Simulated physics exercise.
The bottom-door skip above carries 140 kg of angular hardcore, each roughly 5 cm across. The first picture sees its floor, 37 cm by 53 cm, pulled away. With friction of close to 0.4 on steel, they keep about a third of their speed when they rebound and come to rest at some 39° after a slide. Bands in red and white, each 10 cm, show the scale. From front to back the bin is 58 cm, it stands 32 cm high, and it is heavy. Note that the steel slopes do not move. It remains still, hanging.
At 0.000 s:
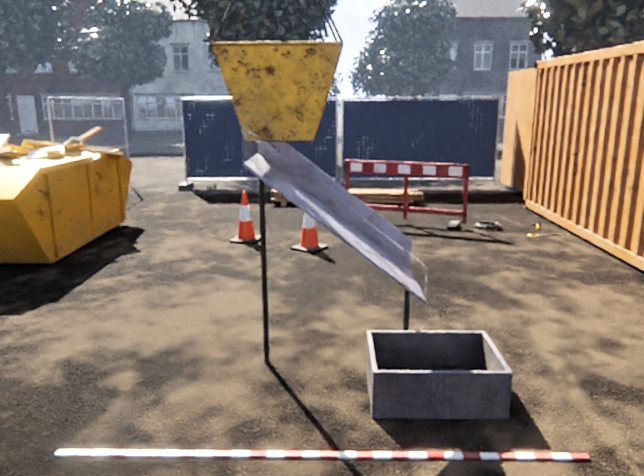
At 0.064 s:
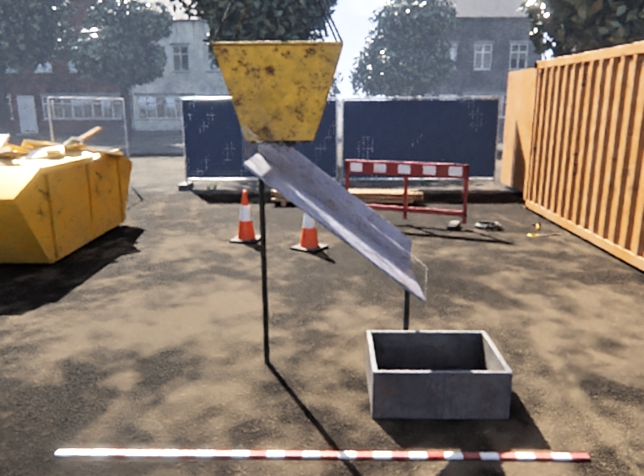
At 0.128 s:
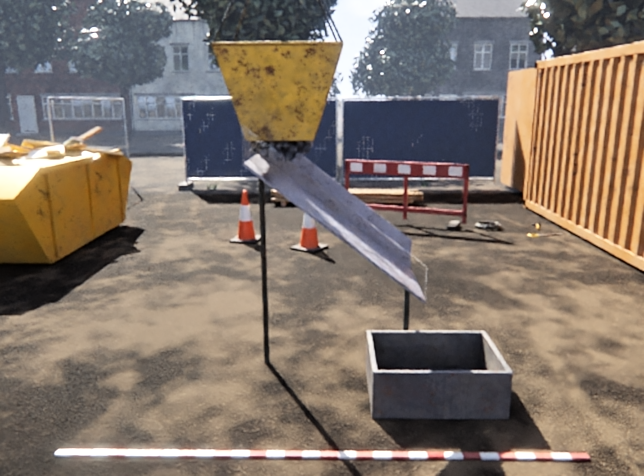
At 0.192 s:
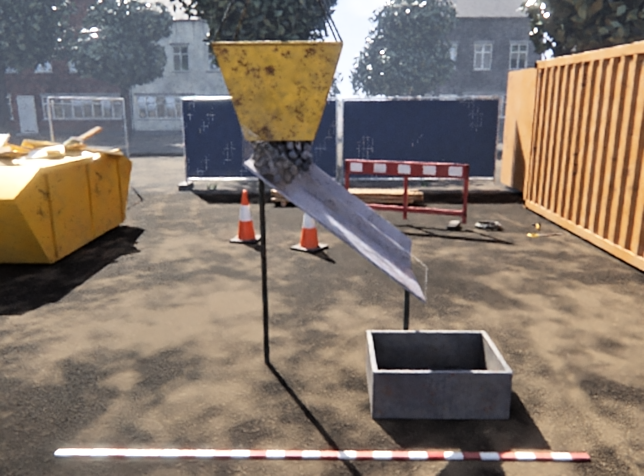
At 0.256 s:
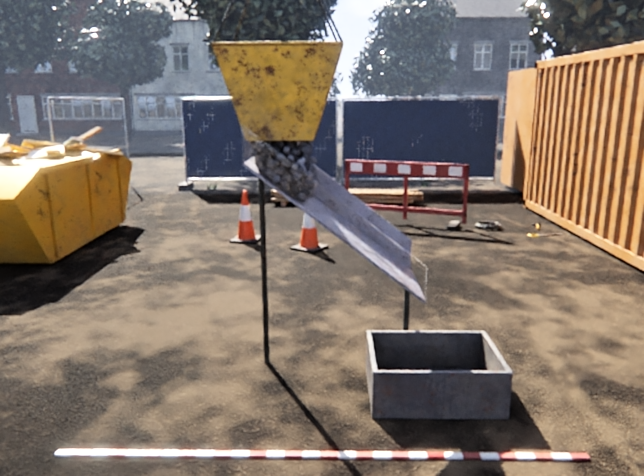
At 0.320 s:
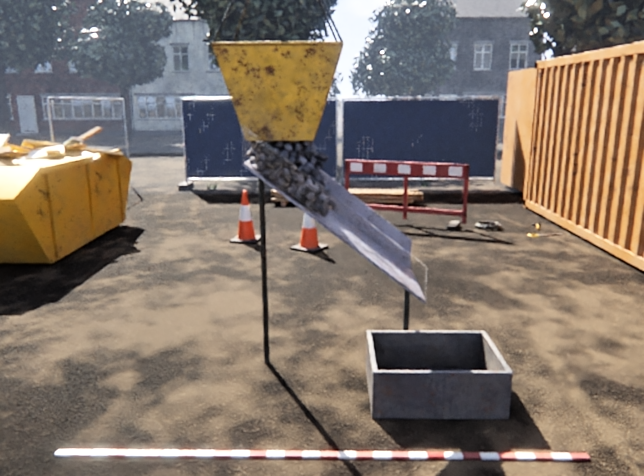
In the video, a yellow skip hangs above a sloping metal chute in a paved yard, with a grey bin below; dark stones drop from the skip's underside onto the chute's upper end and slide down toward the right.
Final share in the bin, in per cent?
Roughly 72 percent.
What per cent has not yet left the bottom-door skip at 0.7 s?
Some 0 per cent is still held.
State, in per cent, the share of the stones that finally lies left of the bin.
Share: About 0 %.
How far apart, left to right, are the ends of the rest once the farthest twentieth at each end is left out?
Width: Near 110 cm.
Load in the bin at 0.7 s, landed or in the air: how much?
Roughly 5 percent.
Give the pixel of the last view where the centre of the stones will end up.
About (471, 379).
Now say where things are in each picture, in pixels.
The outlet is at (279, 132); nothing has dropped yet, in the first picture.
The outlet is at (279, 132); 4 % is out, in the second picture.
Outlet at (279, 132), the stream shows down to (286, 154); 86 % still inside, in the third picture.
Outlet at (279, 132), the stream shows down to (286, 175); 74 % still inside, in the fourth picture.
Outlet at (279, 132), the stream shows down to (308, 193); 61 % still inside, in the fifth picture.
Outlet at (279, 132), the stream shows down to (325, 207); 48 % still inside, in the sixth picture.
After 0.7 s, 1 % in the bottom-door skip, 90 % on the steel, 3 % falling or lying left of the bin, 6 % falling or lying in the bin; the stones farthest right are at (466, 326).
After 1.1 s, 0 % in the bottom-door skip, 47 % on the steel, 47 % falling or lying in the bin, 6 % falling or lying beside or right of the bin; the stones farthest right are at (556, 380).
After 1.7 s, 0 % in the bottom-door skip, 77 % falling or lying in the bin, 23 % falling or lying beside or right of the bin; the stones farthest right are at (620, 384).
After 2.6 s, 0 % in the bottom-door skip, 72 % falling or lying in the bin, 28 % falling or lying beside or right of the bin; the stones farthest right are at (634, 382).
After 4.5 s, 0 % in the bottom-door skip, 72 % in the bin, 28 % beside or right of the bin; the stones farthest right are at (634, 382).
